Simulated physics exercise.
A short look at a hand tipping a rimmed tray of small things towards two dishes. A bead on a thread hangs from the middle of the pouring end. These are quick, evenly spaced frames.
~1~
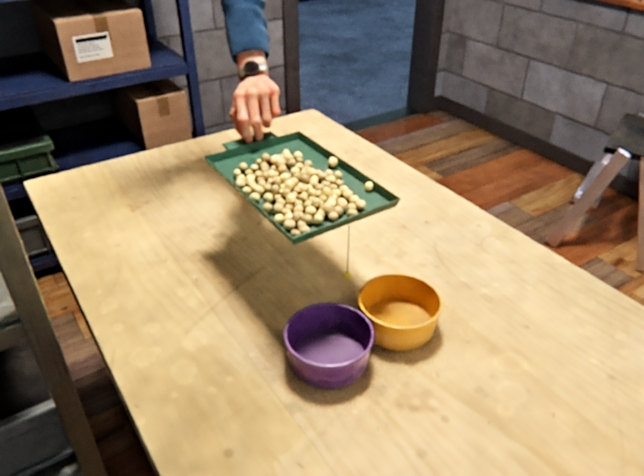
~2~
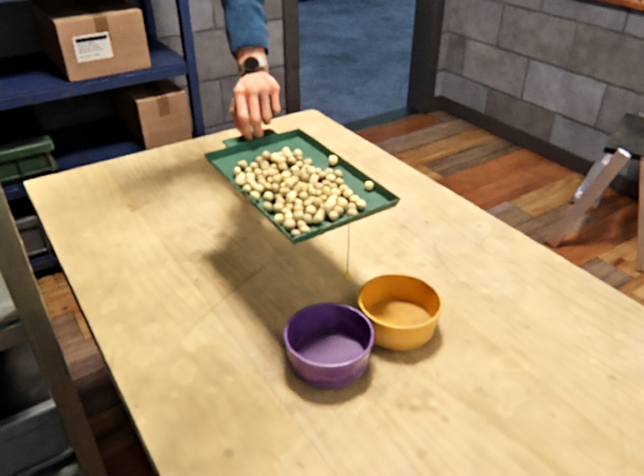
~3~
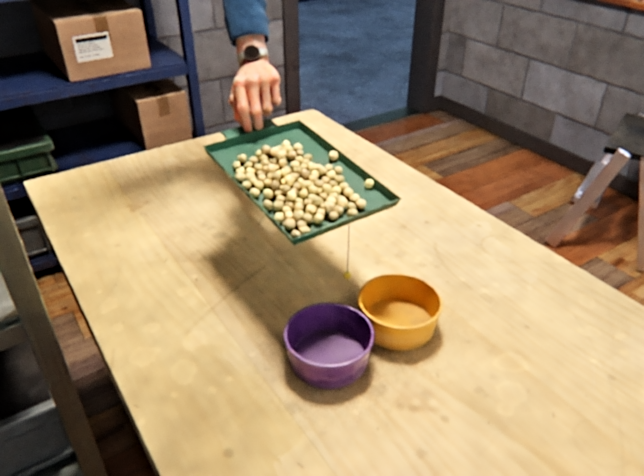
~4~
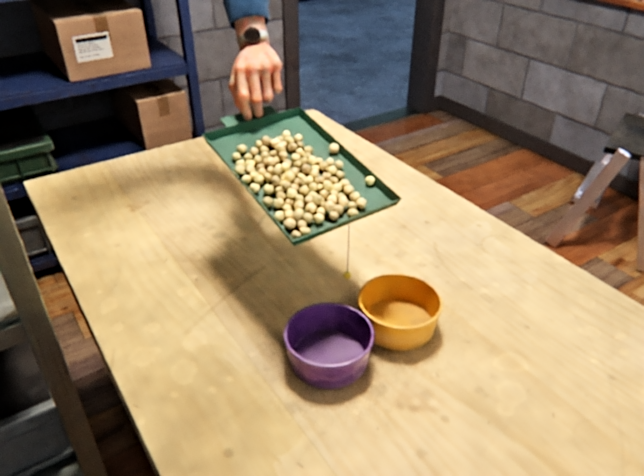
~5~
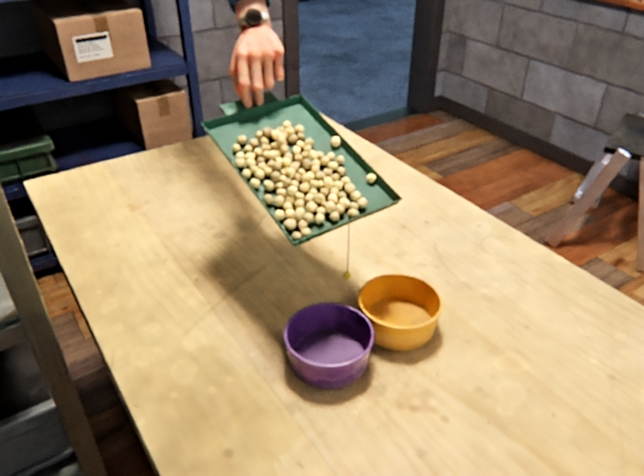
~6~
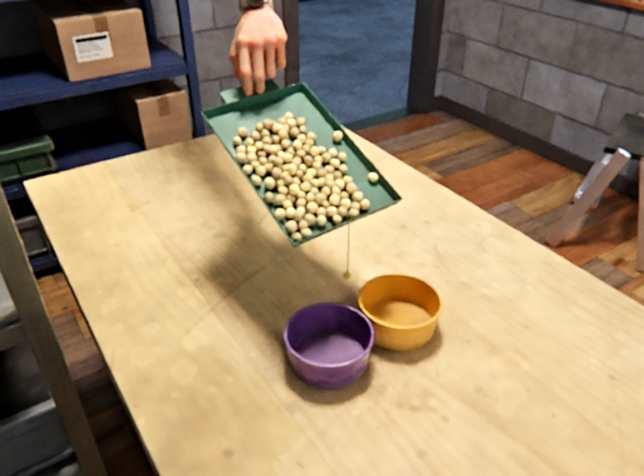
In a room with grey block walls and a plank floor, a still camera looks down across a pale wooden table. A hand with a dark watch grips the far end of a green rimmed tray of round, cream-coloured nuts, with a bead on a thread at its near end and a purple and an orange bowl nearby. The hand rises, gradually tilting the tray towards its near left corner, and the nuts shift slightly.
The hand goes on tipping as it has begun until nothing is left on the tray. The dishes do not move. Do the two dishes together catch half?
Caught overall: More than half.
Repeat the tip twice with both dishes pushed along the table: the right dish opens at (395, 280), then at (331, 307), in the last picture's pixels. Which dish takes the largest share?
At the first place the left one, at the second right.
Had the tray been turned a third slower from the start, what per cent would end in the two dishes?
It comes to 90 per cent or so.
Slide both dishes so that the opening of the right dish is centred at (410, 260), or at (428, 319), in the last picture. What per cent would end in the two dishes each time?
Near 30 % and 20 %.
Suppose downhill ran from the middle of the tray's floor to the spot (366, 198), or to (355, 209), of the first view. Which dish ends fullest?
The first try: The right dish. The second: The dish on the right.
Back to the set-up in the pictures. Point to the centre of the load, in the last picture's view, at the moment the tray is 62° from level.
Roughly at (328, 194).
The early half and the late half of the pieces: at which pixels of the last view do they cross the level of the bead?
At about (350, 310), then at (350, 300).
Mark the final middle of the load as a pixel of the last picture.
At about (345, 344).
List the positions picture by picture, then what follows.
The first picture shows corners of the pouring end near (294, 235) and (396, 198), level; middle of the load near (301, 187), macadamia nuts; left dish near (354, 370); right dish near (426, 333); bead on its thread near (347, 275).
The second picture shows corners of the pouring end near (294, 236) and (396, 198), level; middle of the load near (301, 186).
The third picture shows corners of the pouring end near (294, 236) and (397, 198), tipped barely, lowest at the left corner; middle of the load near (301, 183).
The fourth picture shows corners of the pouring end near (295, 238) and (397, 198), tipped a little, lowest at the left corner; middle of the load near (297, 183).
The fifth picture shows corners of the pouring end near (295, 239) and (398, 197), tipped a little, lowest at the left corner; middle of the load near (298, 178).
The sixth picture shows corners of the pouring end near (295, 240) and (399, 197), tipped clearly, lowest at the left corner; middle of the load near (299, 175), a little on the move; left dish near (354, 370); right dish near (426, 333).
Shortly afterwards, tray tipped steeply; all but a few on the tray; only a few in the left dish; only a few in the air.
Next, tray tipped past a quarter turn; a little on the tray; near half in the left dish; near a quarter in the right dish; only a few outside both; a little in the air.
Some moments later, tray tipped past a quarter turn; near half in the left dish; near a third in the right dish; a little outside both.
In the end, tray tipped past a quarter turn; near half in the left dish; near a third in the right dish; a little outside both.
